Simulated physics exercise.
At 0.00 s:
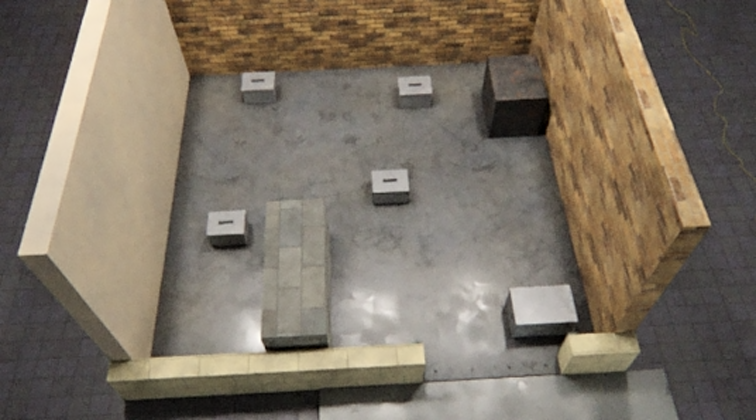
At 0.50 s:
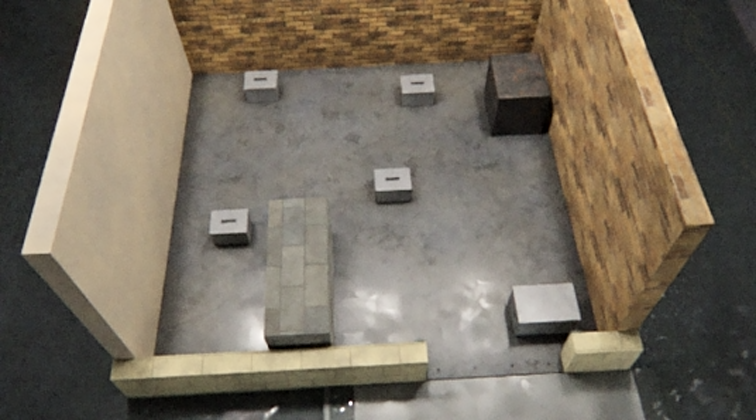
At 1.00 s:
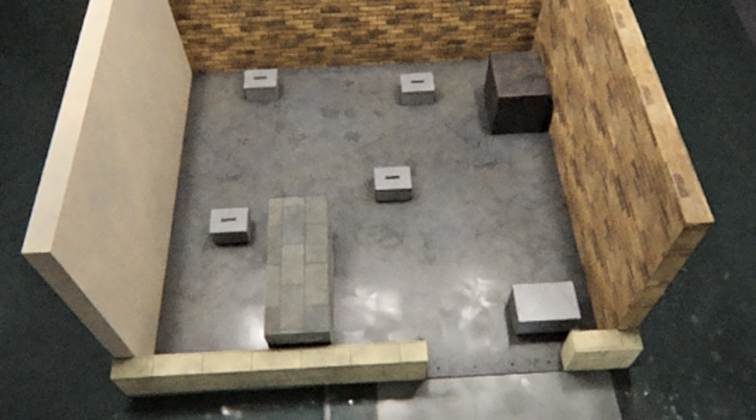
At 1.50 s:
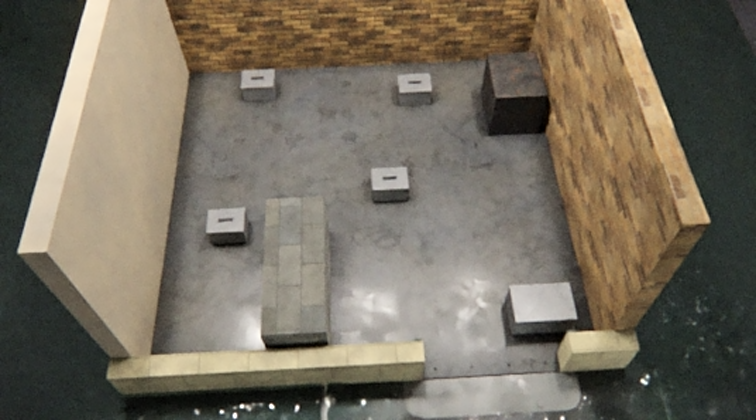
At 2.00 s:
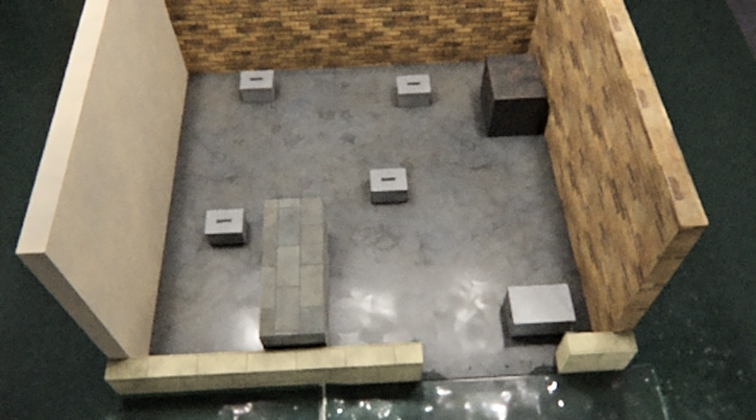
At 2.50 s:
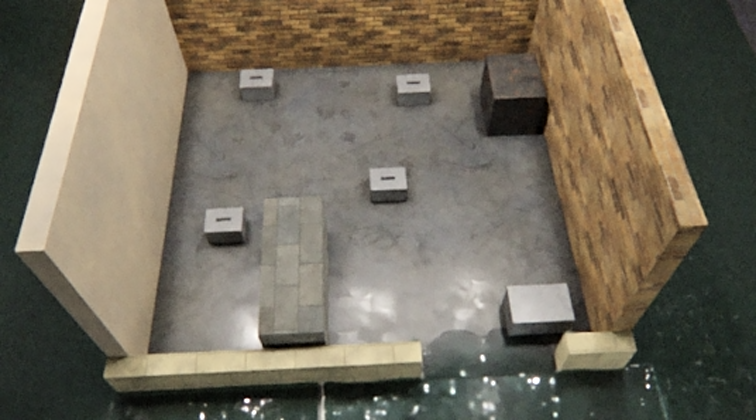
Dark water spreading around a small open-topped walled room and just reaching its front gap, while grey boxes inside stay still.
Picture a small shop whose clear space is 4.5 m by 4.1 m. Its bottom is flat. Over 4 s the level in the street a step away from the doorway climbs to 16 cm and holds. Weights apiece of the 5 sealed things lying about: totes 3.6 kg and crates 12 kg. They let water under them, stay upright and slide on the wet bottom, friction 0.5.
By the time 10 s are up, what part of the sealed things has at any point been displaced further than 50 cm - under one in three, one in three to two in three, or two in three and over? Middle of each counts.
Most of them.
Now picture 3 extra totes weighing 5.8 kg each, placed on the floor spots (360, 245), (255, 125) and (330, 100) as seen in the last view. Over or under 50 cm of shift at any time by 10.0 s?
So, in the order asked, it's too far, not far enough and too far.
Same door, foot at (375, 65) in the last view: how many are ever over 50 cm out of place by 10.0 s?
That would give 3.
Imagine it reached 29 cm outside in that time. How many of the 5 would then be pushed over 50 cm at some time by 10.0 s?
Under that setup the answer is 5.
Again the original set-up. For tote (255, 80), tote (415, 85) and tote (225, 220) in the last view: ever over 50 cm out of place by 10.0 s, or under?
So that's beyond it for the first, beyond it for the second and inside it for the last.
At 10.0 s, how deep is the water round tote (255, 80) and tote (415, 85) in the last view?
Some 9 cm at the first, some 7 cm at the second.
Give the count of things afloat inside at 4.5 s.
The count is 0.
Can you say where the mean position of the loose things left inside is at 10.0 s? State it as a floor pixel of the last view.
The centre sits near (262, 123).
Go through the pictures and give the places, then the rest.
In the first frame, a tote at (258, 81), on the bottom; a tote at (415, 85) rests on the ground; water covers 0.0 m2; 0 of 5 have shifted.
In the second frame, a tote at (261, 80) rests on the ground; a tote at (417, 84), on the bottom; 0.0 m2 under water; 0 of 5 have shifted.
In the third frame, a tote at (260, 78) rests on the ground; a tote at (417, 82), on the bottom; 0.0 m2 under water; 0 of 5 have shifted.
In the fourth frame, a tote at (258, 78) rests on the ground; a tote at (415, 83) rests on the ground; 0.0 m2 under water; 0 of 5 have shifted.
In the fifth frame, a tote at (256, 79) rests on the ground; a tote at (414, 84) rests on the ground; 0.0 m2 under water; 0 of 5 have shifted.
In the sixth frame, a tote at (256, 78), on the bottom; a tote at (413, 83) rests on the ground; 0.2 m2 under water; 0 of 5 have shifted.
After 3.5 s 0 of 5 are over 50 cm from their spots; 0 afloat.
After 4.5 s 0 of 5 are over 50 cm from their spots; 0 afloat.
After 7.0 s 2 of 5 are over 50 cm from their spots; 2 afloat.
After 10.0 s 4 of 5 are over 50 cm from their spots, and 4 have been at some point; 4 afloat.
